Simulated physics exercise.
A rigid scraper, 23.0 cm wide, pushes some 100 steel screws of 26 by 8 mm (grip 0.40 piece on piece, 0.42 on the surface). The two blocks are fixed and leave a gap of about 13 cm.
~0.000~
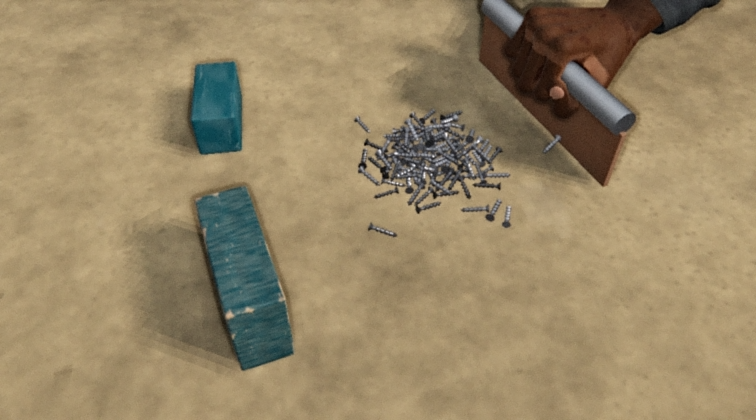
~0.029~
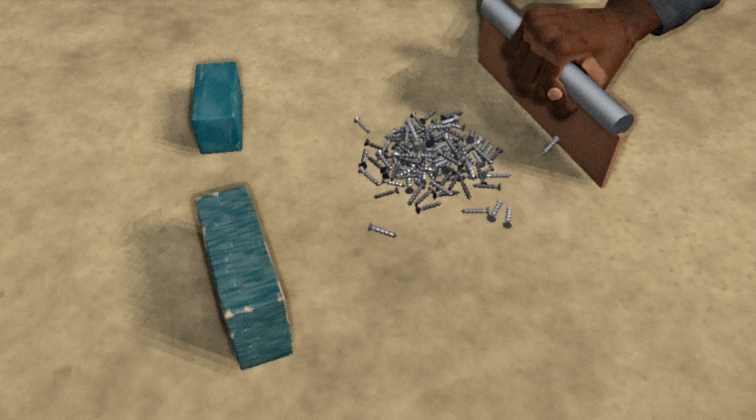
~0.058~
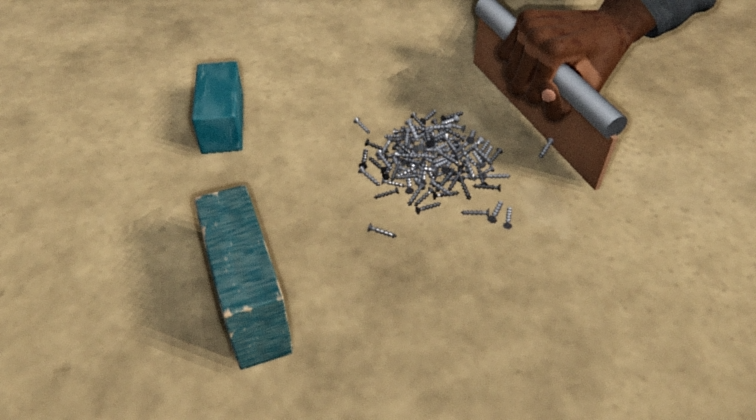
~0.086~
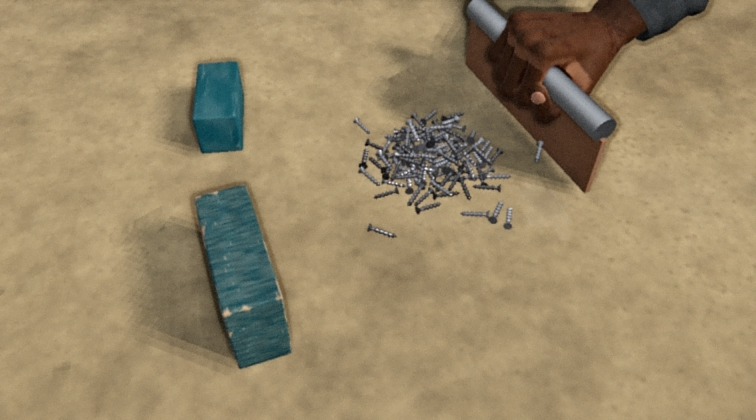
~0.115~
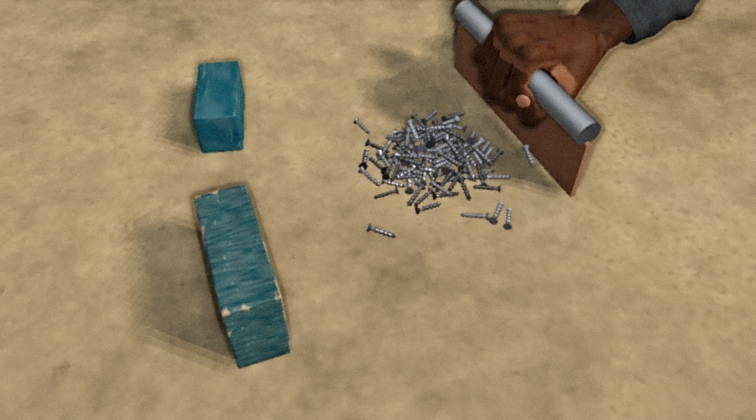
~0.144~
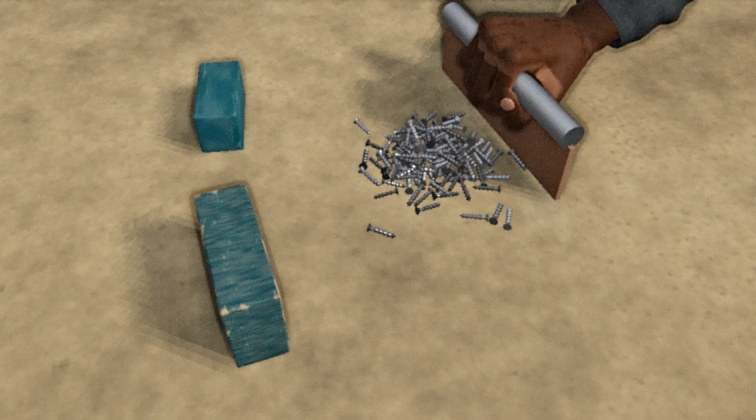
On sandy ground, a hand slides an upright brown scraper left to the edge of a screw pile beside two teal blocks.
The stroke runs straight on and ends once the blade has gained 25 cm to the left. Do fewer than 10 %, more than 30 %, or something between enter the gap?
In or through the gap: Between.
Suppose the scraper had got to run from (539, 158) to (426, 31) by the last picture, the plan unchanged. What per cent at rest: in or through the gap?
Through 35.
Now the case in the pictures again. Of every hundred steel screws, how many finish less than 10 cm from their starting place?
Roughly 5 per cent.
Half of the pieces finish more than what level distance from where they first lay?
About 16 cm.
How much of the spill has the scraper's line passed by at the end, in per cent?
Some 5 per cent.
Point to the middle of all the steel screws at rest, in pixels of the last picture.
At about (276, 195).
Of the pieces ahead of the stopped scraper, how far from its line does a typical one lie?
Some 4 cm.
Then, at 0.36 s, scraper 17 cm from its start, spill 13 cm wide; held up before the blocks 100 %.
After 0.59 s, scraper 25 cm from its start, spill 16 cm wide; in or through the gap 10 %, held up before the blocks 90 %.
Then, at 0.77 s, scraper 25 cm from its start, spill 17 cm wide; in or through the gap 20 %, held up before the blocks 80 %.
In the end, at 1.5 s, in or through the gap 20 %, round the near block 0 %, round the far block 0 %, held up before the blocks 80 %.
